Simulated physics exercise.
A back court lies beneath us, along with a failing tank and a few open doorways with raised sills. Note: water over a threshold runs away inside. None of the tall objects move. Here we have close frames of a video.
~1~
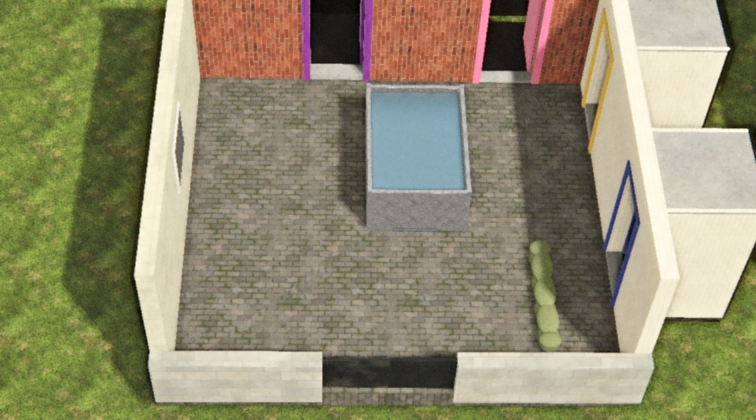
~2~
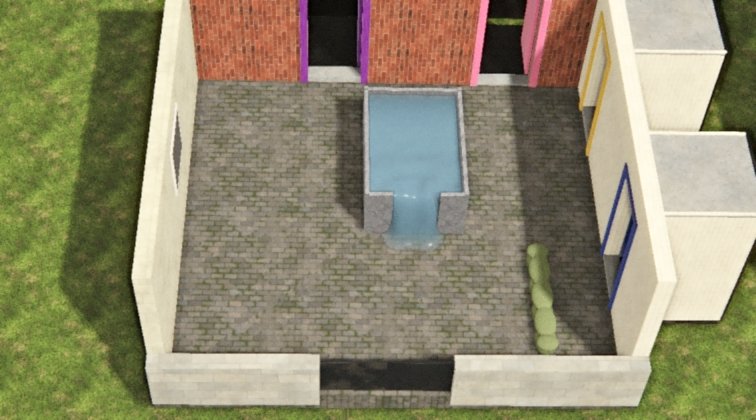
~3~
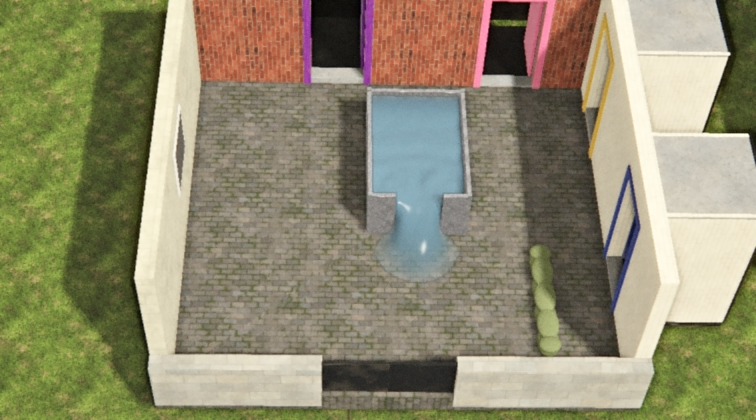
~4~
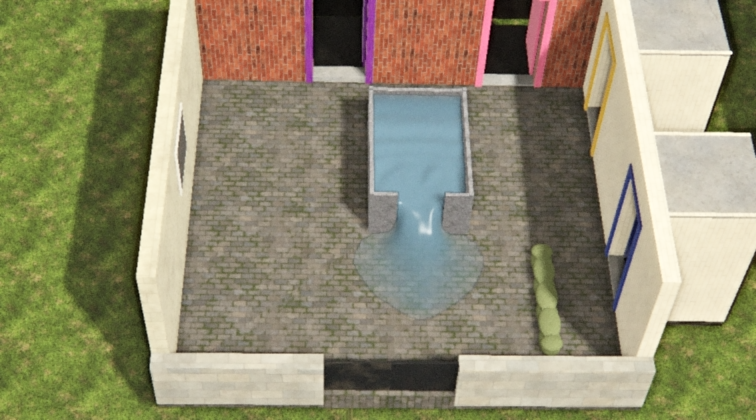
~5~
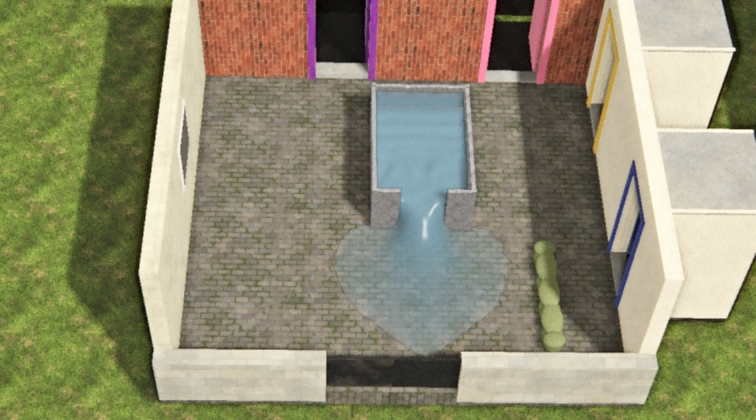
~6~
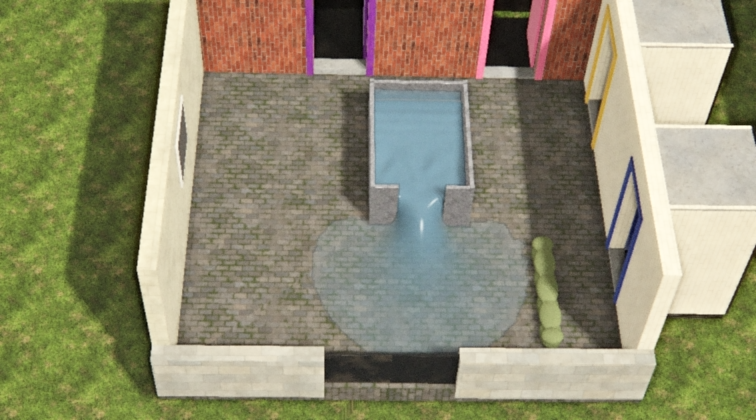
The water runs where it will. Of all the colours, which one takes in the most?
The pink one.
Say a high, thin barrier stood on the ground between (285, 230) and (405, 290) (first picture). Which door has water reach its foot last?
I pick the pink-painted one.
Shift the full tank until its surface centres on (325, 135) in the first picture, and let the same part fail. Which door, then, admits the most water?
Answer: The pink one.
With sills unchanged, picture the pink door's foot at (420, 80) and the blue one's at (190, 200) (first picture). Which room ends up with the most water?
I'd say the biggest share comes in at the one in pink.
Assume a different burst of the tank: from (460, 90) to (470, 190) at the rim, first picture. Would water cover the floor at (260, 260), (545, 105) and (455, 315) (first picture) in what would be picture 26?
The first spot is left untouched, the second is soaked through and the third is soaked through.
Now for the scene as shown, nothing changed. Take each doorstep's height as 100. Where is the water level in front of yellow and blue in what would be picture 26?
Some 0 percent, then some 110 percent.
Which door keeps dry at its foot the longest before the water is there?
It's the one in purple.
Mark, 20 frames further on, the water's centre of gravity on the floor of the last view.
Centre: Close to (409, 259).
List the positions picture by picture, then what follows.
The first frame shows the open tank at (417, 141) is whole and still.
In the second frame, the front is at (388, 241), out from the gap at (415, 216).
In the third frame, water pours out at (418, 219) and has run to (431, 277).
In the fourth frame, the front is at (418, 315), out from the gap at (419, 219).
In the fifth frame, the front is at (422, 349), out from the gap at (422, 216).
In the sixth frame, water pours out at (420, 211) and has run to a hidden place.
A moment on, water covers 30 % of the floor; pink door not reached, purple door not reached, yellow door not reached, blue door not reached.
Next, water covers 35 % of the floor; pink door not reached, purple door not reached, yellow door not reached, blue door wet at the sill, nothing in.
Then, water covers 50 % of the floor; pink door not reached, purple door not reached, yellow door not reached, blue door wet at the sill, nothing in.
Later, water covers 90 % of the floor; pink door a trickle in, purple door wet at the sill, nothing in, yellow door wet at the sill, nothing in, blue door a trickle in.
In the end, water covers 95 % of the floor; pink door a lot in, purple door wet at the sill, nothing in, yellow door wet at the sill, nothing in, blue door a trickle in; the pink door has let in the most.
